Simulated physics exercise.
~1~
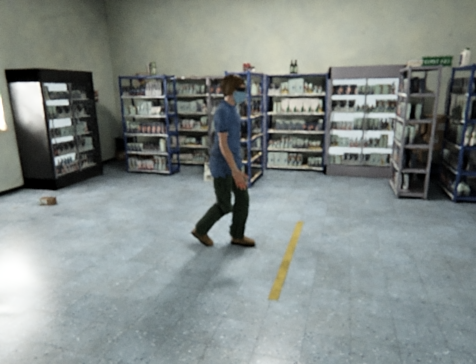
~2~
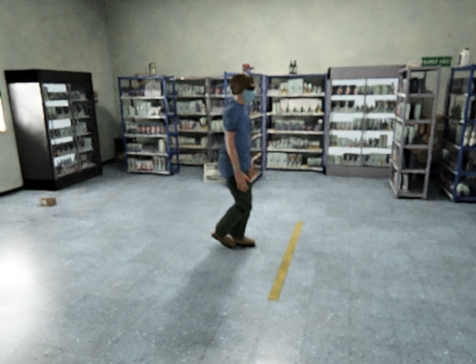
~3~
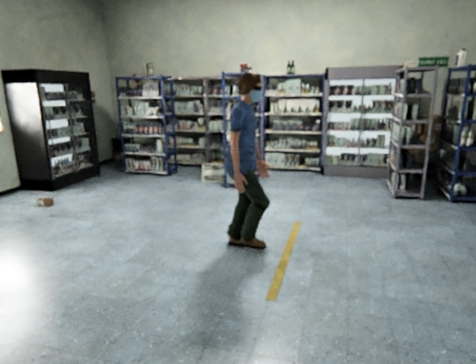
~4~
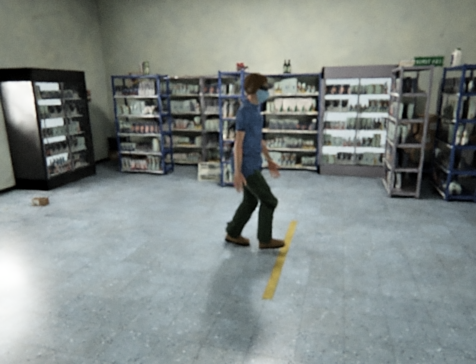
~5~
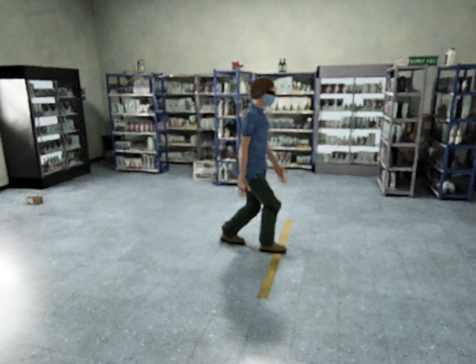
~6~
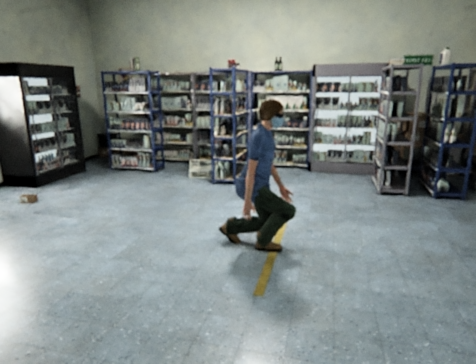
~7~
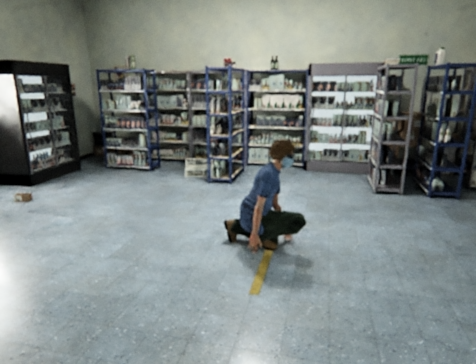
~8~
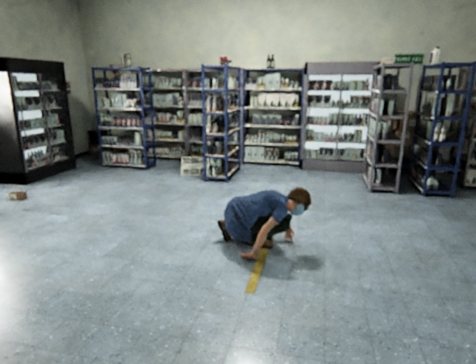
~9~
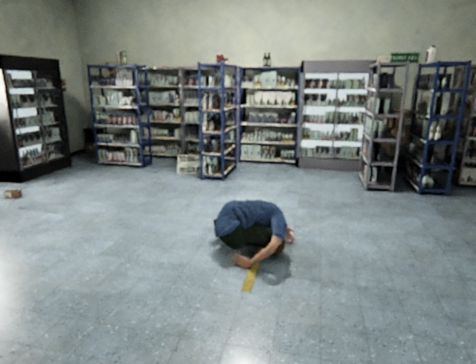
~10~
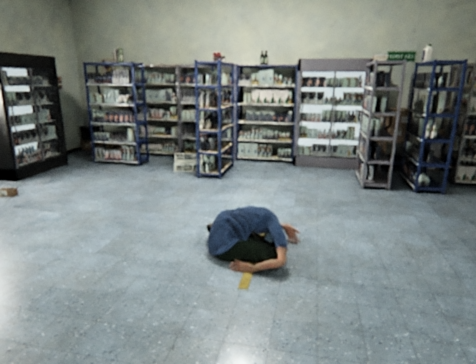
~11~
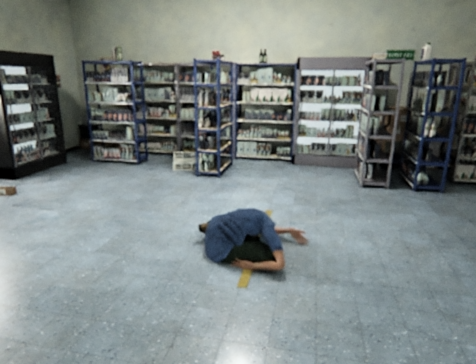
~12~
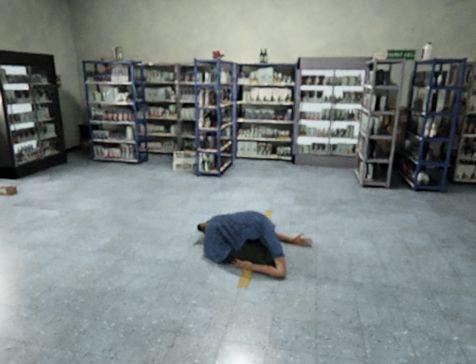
A masked man in blue walks right, sinks to his knees, and crumples forward over a yellow strip.
